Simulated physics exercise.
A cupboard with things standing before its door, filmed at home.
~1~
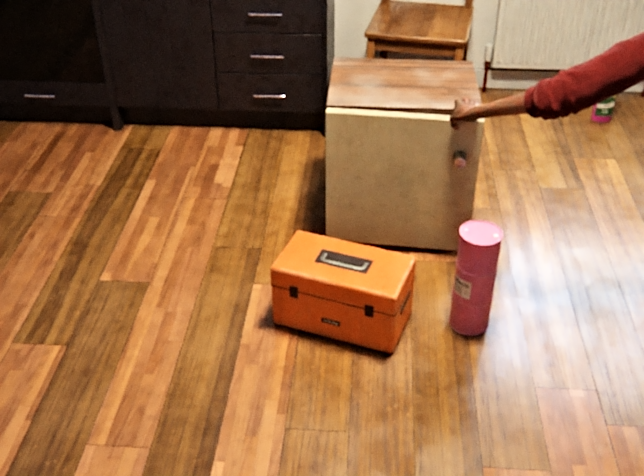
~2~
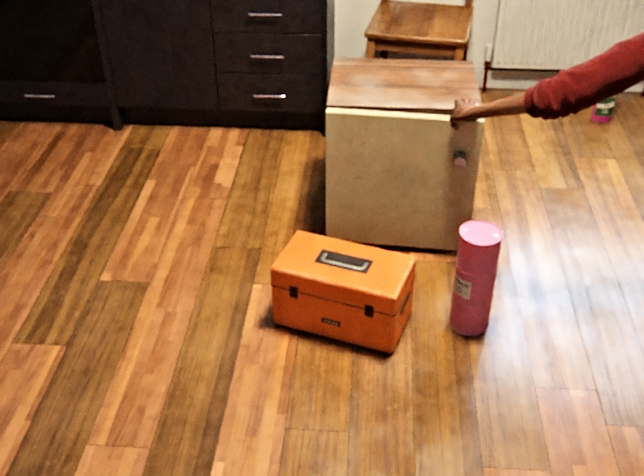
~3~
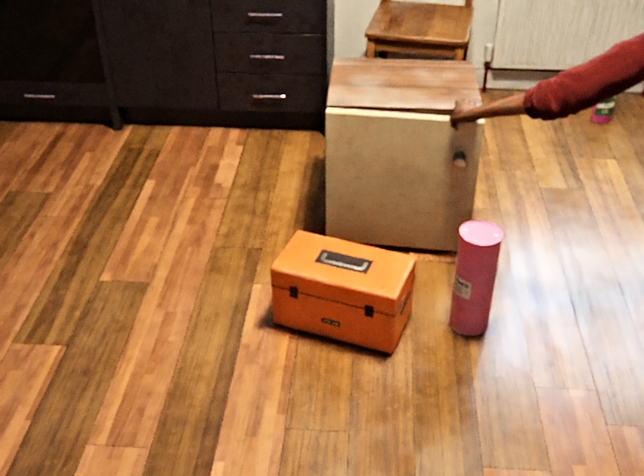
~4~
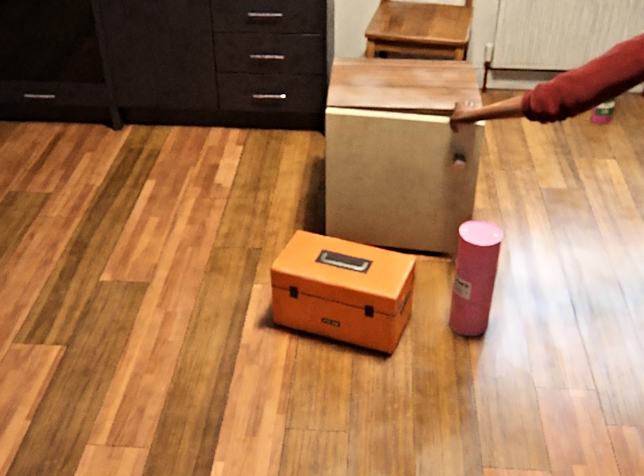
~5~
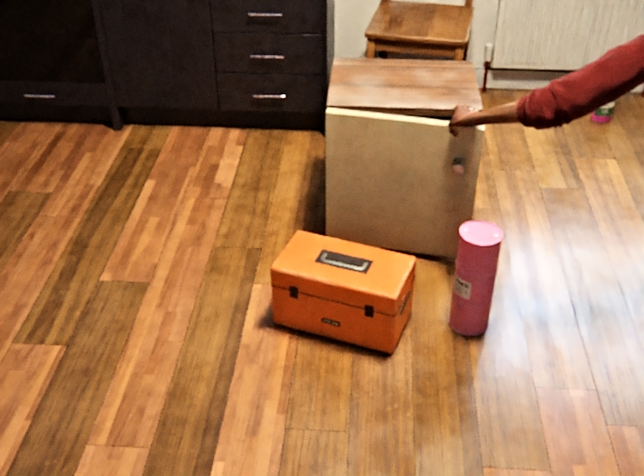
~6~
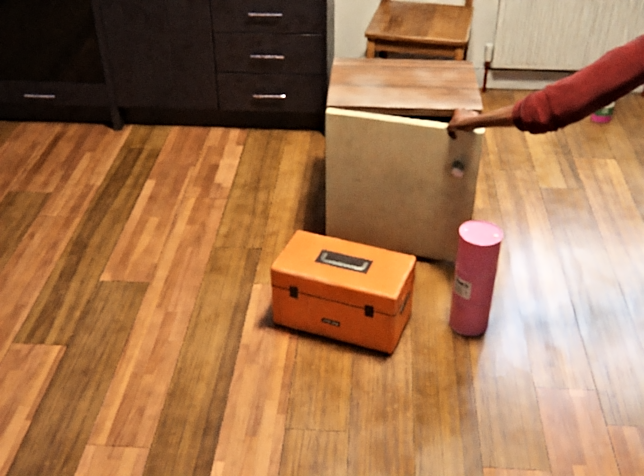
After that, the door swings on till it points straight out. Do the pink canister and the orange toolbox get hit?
As it turns out, the pink canister escapes contact, the orange toolbox gets knocked.
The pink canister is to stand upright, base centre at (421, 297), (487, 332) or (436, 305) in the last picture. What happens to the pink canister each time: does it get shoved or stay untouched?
Per try: It takes a hit, avoids any contact, takes a hit.
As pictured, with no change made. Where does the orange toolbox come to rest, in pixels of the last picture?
Roughly (245, 299).
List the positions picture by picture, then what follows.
In the first frame, door 4° open; pink canister (475, 279); orange toolbox (343, 290); door (400, 186).
In the second frame, door 4° open; orange toolbox (343, 291); door (400, 186).
In the third frame, door 5° open; pink canister (475, 279); door (400, 187).
In the fourth frame, door 6° open; orange toolbox (343, 291); door (399, 188).
In the fifth frame, door 10° open; pink canister (475, 279); door (399, 190).
In the sixth frame, door 13° open; pink canister (475, 279); orange toolbox (343, 291); door (398, 192).
Then, 1.46 s past the last view, door 64° open; pink canister at rest near (475, 279); orange toolbox travelled a little near (309, 298).
Finally, the pink canister stays untouched, near (475, 279); the orange toolbox gets shoved, near (245, 299).
